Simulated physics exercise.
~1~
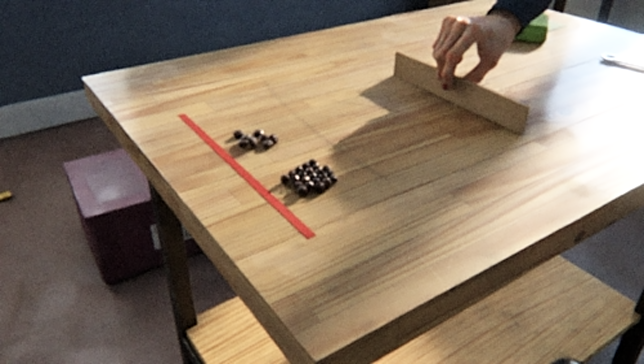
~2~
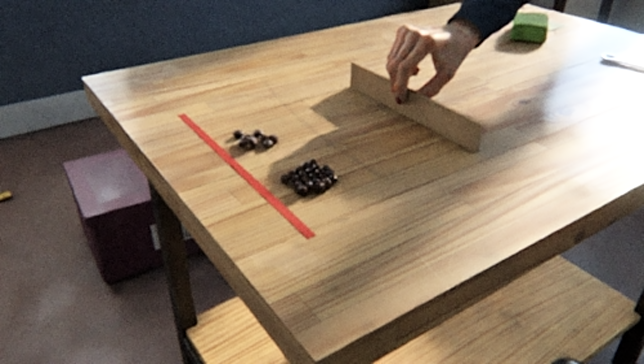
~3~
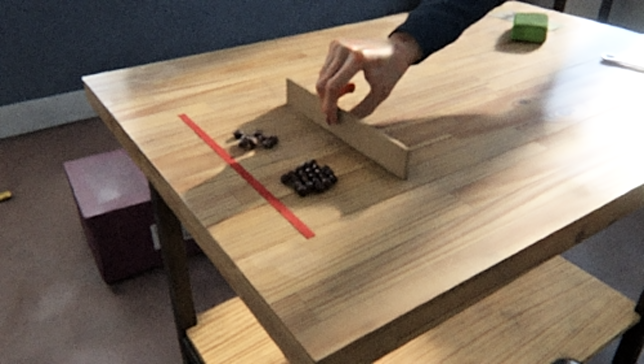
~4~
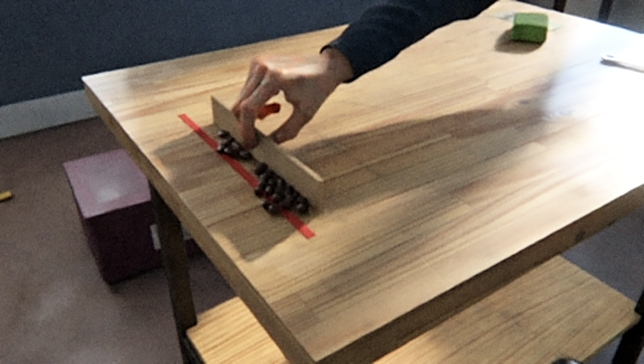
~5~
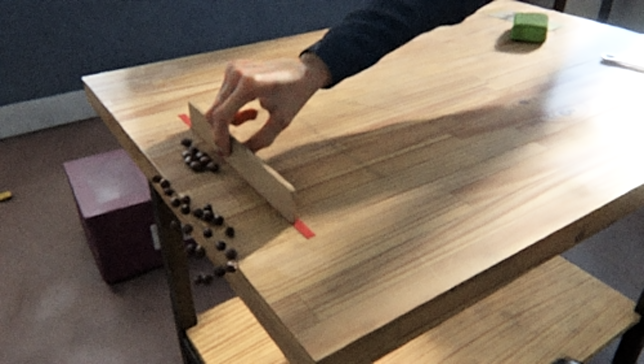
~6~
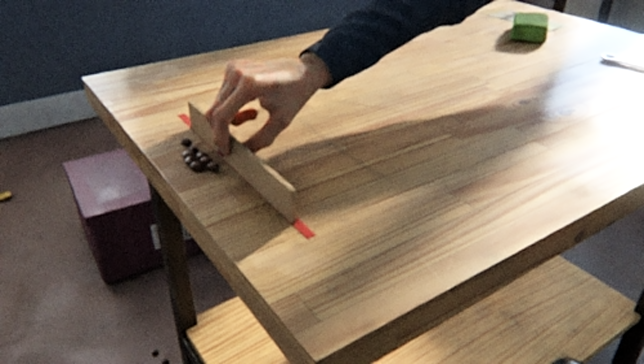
On a wooden table, a hand slides an upright piece of card left toward two clusters of small dark balls, pushing them across a strip of red tape, where the card stops; the nearer cluster spills over the edge while the farther one stays on the table.
